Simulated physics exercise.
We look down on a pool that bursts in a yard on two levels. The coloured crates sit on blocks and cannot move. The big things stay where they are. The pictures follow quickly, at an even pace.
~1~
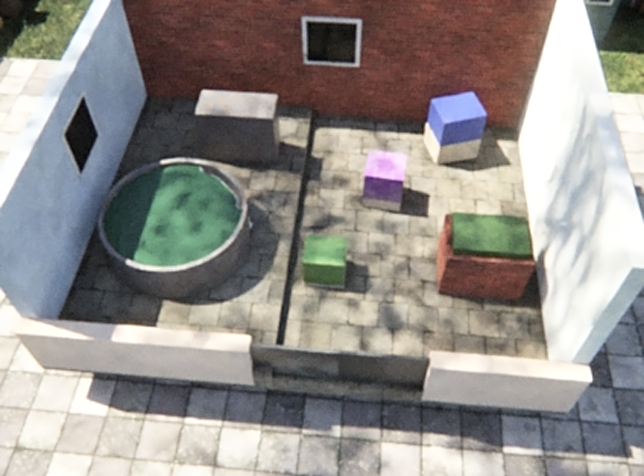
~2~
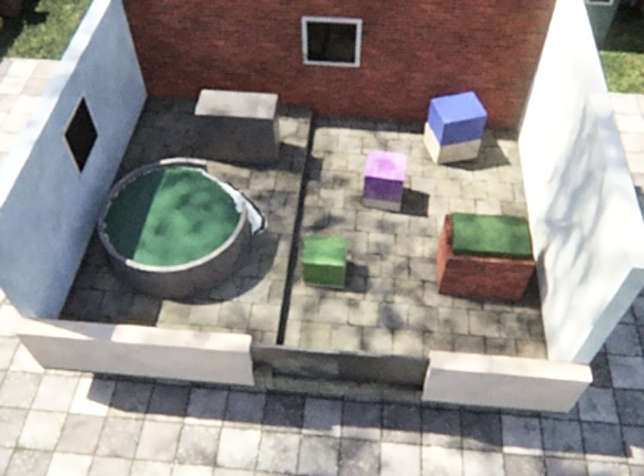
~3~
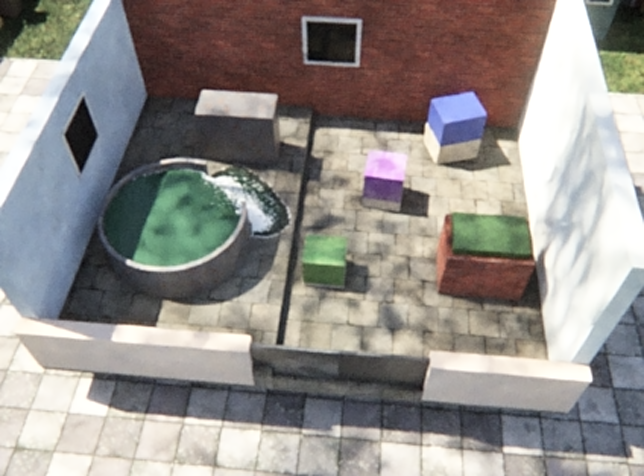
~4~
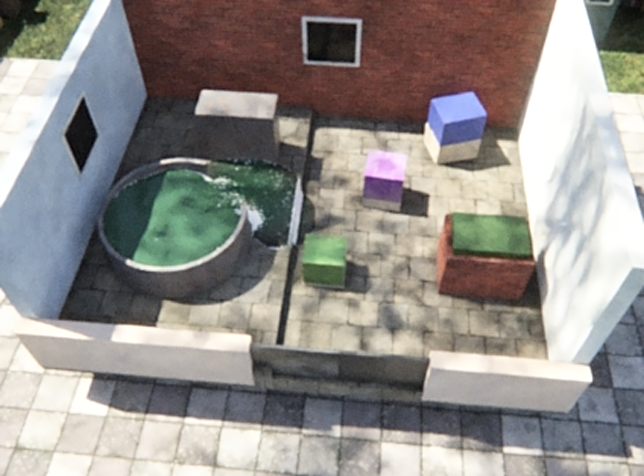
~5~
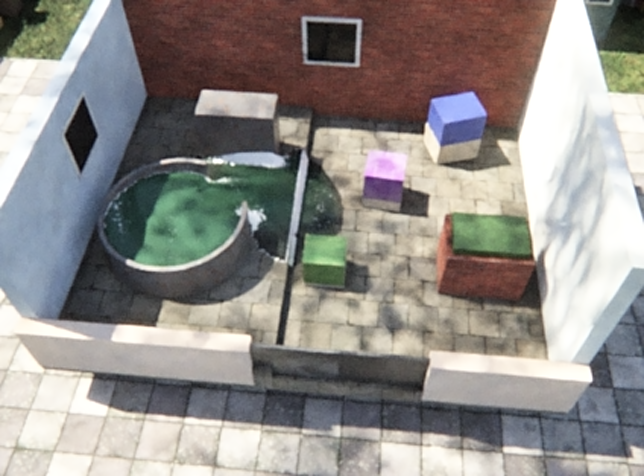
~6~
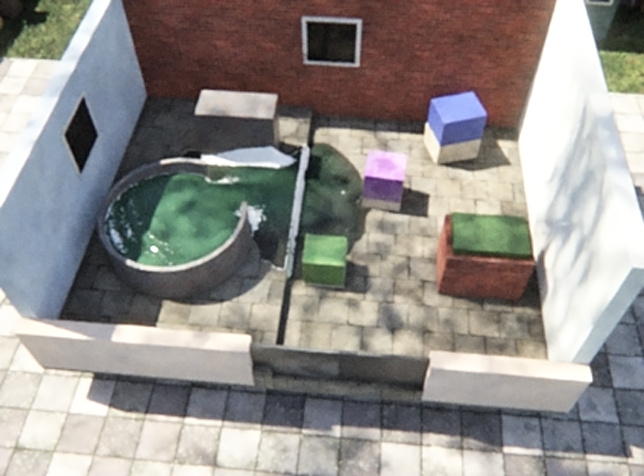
In this clip, green water sits still in a round tank in a walled yard, then bursts through the tank's far right side, pours across the paving and spreads over the dividing edge among the green and purple blocks.
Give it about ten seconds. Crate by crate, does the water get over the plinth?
One by one: The blue crate escapes dry; the purple crate is wetted; the green crate is wetted.
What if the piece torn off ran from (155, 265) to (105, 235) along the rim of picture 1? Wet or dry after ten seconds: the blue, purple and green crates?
Blue crate keeps dry, purple crate stays dry, green crate gets wet.
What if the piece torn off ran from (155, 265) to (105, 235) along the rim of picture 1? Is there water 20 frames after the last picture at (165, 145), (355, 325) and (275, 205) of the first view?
One after the other: Covered, under water, not flooded.
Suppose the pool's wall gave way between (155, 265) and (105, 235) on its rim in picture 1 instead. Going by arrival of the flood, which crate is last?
It is the one in blue.
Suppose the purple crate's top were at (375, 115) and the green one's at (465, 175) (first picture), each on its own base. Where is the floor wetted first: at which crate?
That is the purple crate.
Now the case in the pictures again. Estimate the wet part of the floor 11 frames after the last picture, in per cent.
Close to 45 %.
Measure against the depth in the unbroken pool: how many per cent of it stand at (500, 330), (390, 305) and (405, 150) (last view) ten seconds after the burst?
Roughly 14, 16 and 14 per cent, in turn.
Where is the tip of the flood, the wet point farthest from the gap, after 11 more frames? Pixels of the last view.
I would point to (512, 132).
A moment on, water covers 30 % of the floor; the blue crate water round its plinth, the purple crate water round its plinth, the green crate water round its plinth.
Next, water covers 45 % of the floor; the blue crate water round its plinth, the purple crate water round its plinth, the green crate water round its plinth.
Then, water covers 60 % of the floor; the blue crate water round its plinth, the purple crate water round its plinth, the green crate water round its plinth.
Later, water covers 80 % of the floor; the blue crate water round its plinth, the purple crate water round its plinth, the green crate water round its plinth.
In the end, water covers 90 % of the floor; the blue crate stayed above the water, the purple crate was topped, the green crate was topped.
